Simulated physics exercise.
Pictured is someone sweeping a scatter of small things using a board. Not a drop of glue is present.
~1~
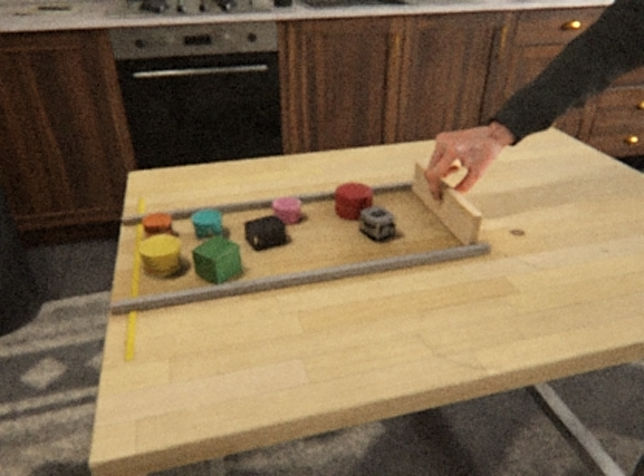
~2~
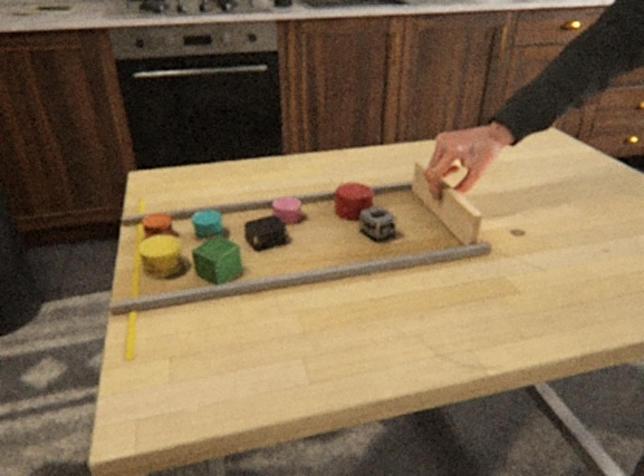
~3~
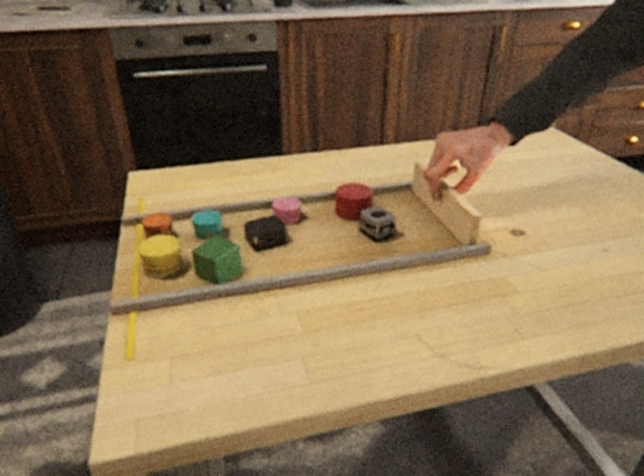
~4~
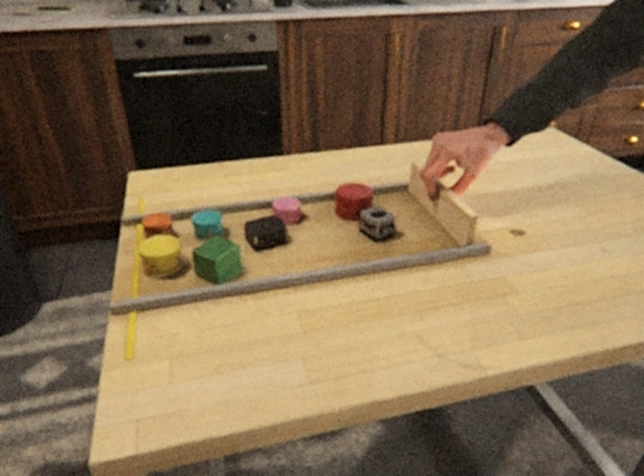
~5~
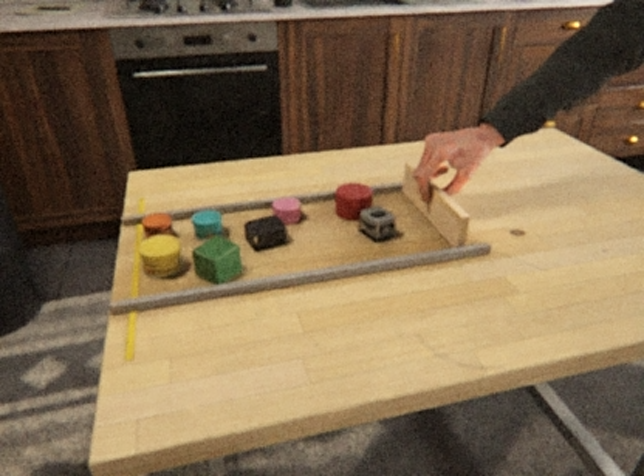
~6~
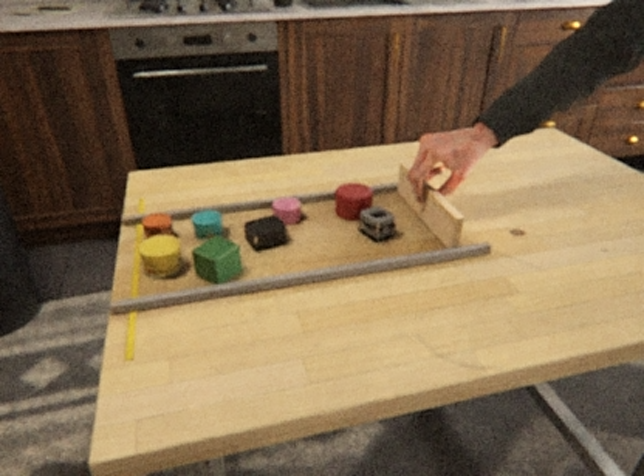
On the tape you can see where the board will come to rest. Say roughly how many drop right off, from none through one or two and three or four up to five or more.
Dropping off: Five or more.
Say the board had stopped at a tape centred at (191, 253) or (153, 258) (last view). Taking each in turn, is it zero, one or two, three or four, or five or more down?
Going through them one at a time, I'd put it at 1 or 2 and then more than four.
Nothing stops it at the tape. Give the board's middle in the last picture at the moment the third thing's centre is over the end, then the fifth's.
First about (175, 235), next about (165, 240).
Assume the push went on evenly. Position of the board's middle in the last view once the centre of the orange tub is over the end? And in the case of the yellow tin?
Roughly at (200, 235) and roughly at (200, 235).
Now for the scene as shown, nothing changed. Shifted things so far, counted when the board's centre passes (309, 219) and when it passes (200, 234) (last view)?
The count is 4 at the first point and 8 at the second.
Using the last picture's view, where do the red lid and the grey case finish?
About (114, 234), and the other about (119, 260).
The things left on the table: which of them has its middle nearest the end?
It would be the red lid, I'd say.
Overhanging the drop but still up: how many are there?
Answer: 3.
A little later, none off yet; orange tub at rest near (158, 228); yellow tin at rest near (162, 257); turquoise tin at rest near (208, 226).
When it is over, the number that fall off is five or more; down, pink lid, black case, turquoise tin, yellow tin and orange tub.
